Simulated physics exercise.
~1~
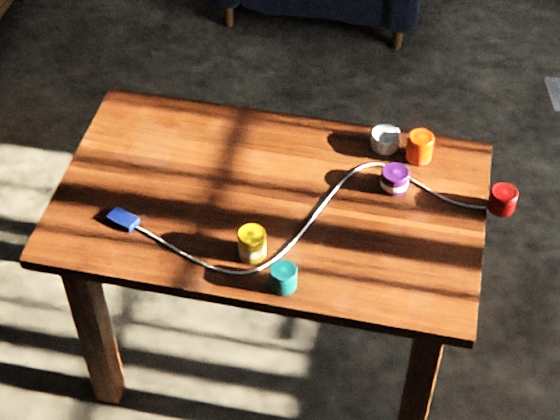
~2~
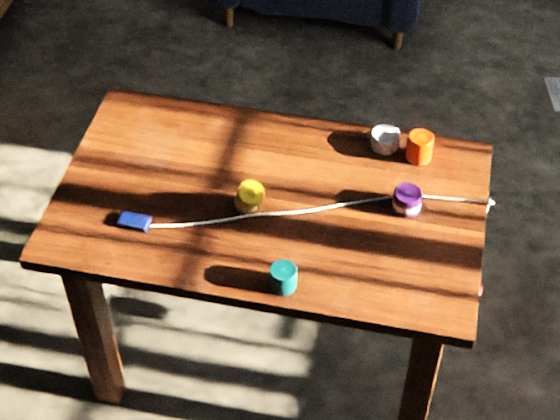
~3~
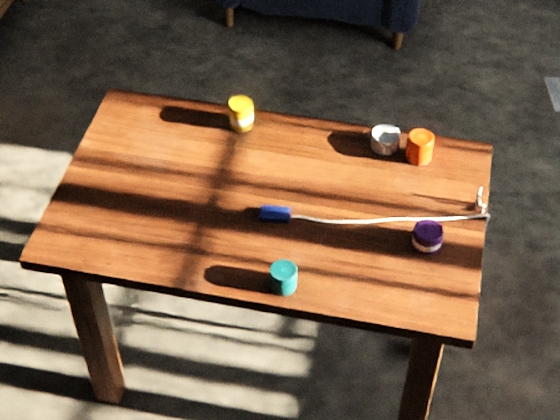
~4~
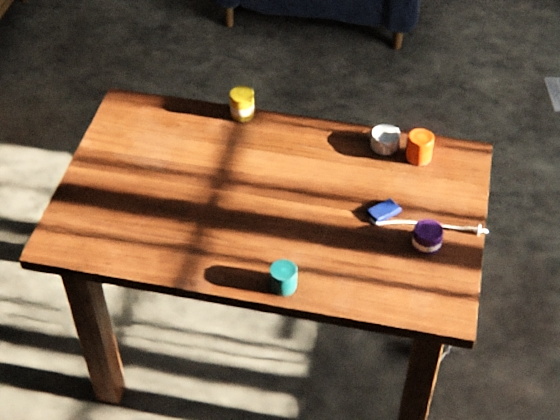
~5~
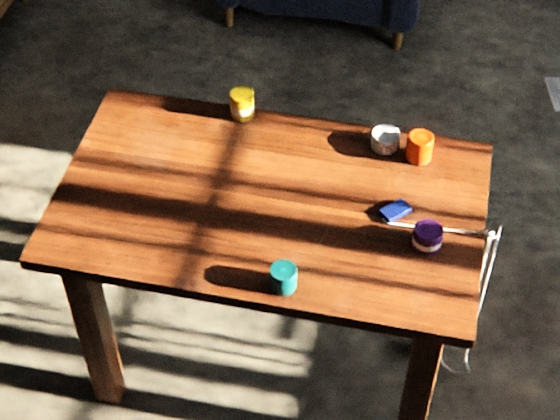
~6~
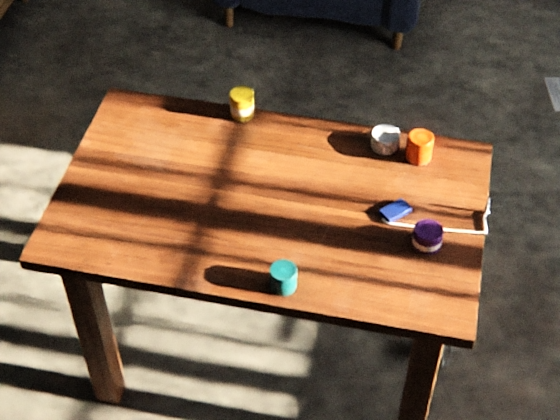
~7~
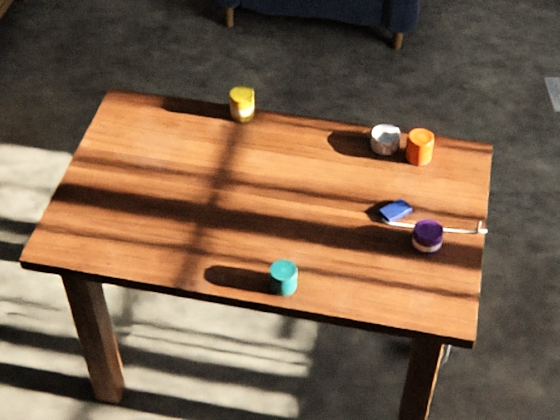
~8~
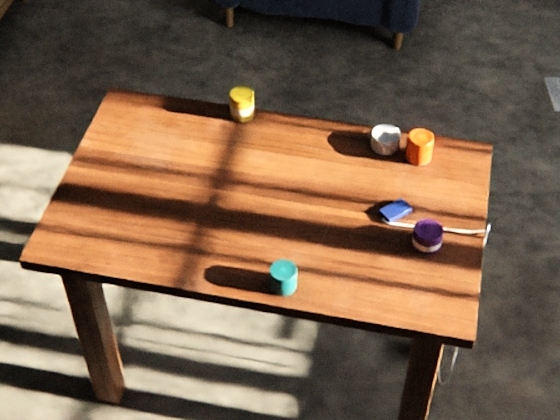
In the video, a red cylinder falls off a wooden table's right side, its cable dragging a blue block rightward and sweeping a yellow tin far back and a purple canister rightward. The block stops beside the canister, the cable hanging over the edge, while three tubs stay put.
